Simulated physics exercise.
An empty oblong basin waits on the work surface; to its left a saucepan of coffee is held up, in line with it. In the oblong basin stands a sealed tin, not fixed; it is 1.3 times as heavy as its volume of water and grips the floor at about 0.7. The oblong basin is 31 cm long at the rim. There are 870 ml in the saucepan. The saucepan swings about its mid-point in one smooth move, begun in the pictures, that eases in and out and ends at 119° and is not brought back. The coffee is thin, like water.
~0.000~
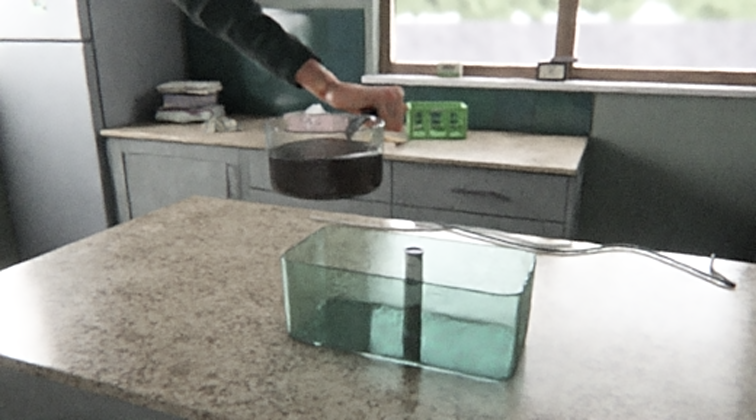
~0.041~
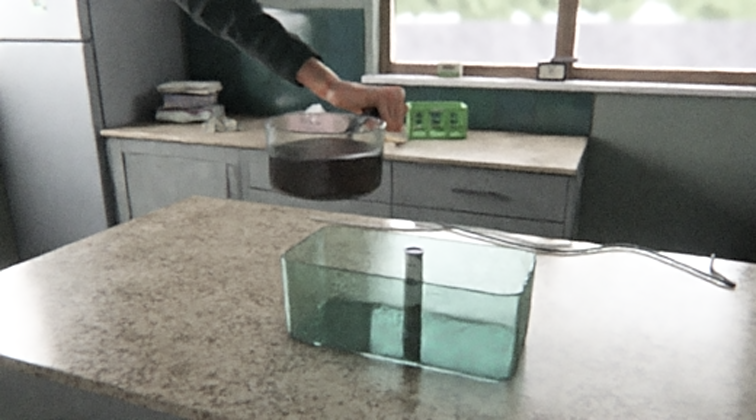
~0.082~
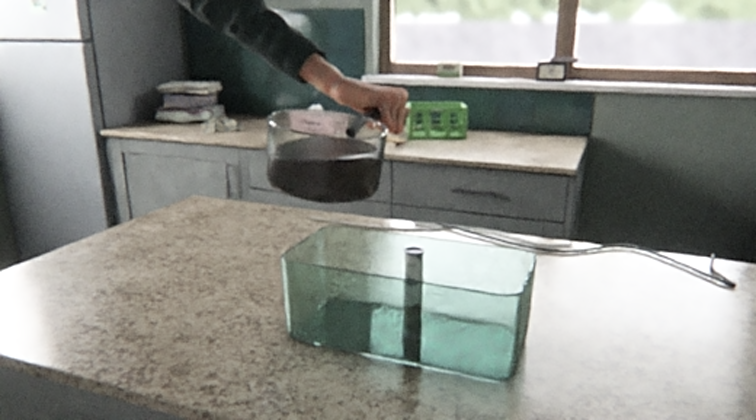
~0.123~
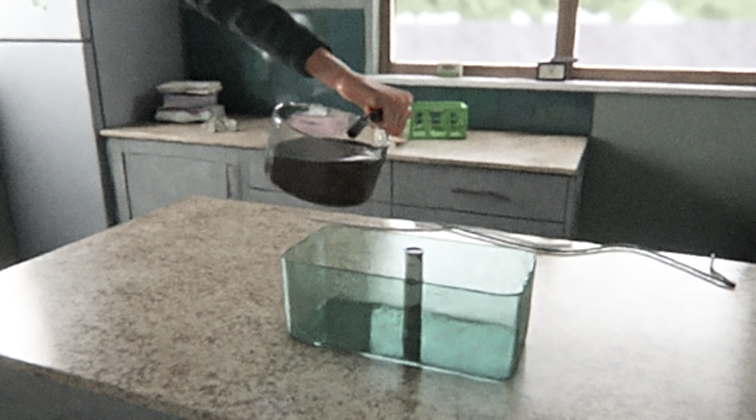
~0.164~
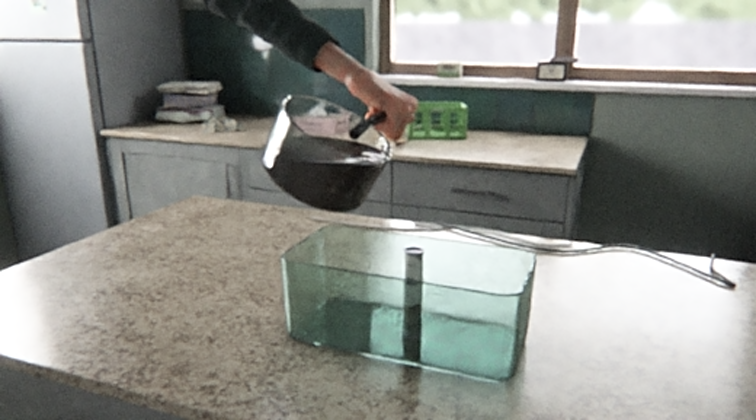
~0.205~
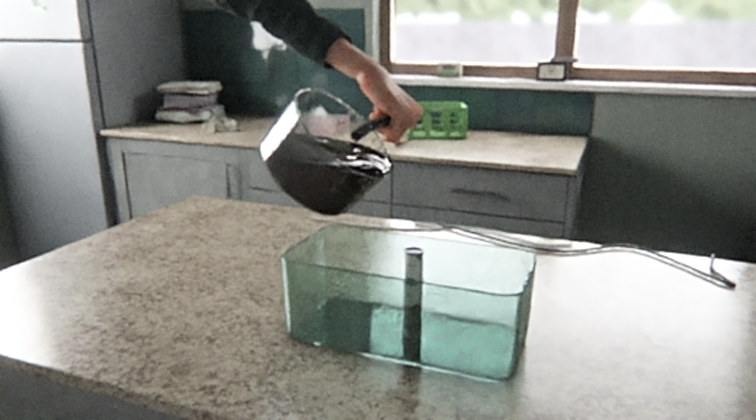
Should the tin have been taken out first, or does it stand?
It falls.
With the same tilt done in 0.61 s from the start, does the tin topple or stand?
The tin goes over.
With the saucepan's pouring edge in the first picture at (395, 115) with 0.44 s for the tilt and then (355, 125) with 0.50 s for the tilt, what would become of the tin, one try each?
First it goes over; then it remains upright.
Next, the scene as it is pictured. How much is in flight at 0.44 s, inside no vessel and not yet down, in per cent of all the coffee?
Near 34 in a hundred.
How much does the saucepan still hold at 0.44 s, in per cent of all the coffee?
Near 18 in a hundred.
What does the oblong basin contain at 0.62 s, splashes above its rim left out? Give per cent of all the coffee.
About 92 per cent.
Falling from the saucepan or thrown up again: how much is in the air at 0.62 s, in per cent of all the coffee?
Some 6 per cent.
By 0.44 s the tilt is 115° and 18 per cent is still to pour; the tin stands where it began.
By 0.62 s the tilt is 119° and 2 per cent is still to pour; the tin leans 7°.
By 0.80 s the tilt is 119° and 0 per cent is still to pour; the tin leans 29°.
By 1.00 s the tilt is 119° and 0 per cent is still to pour; the tin lies on its side.
At rest the tin lies on its side.
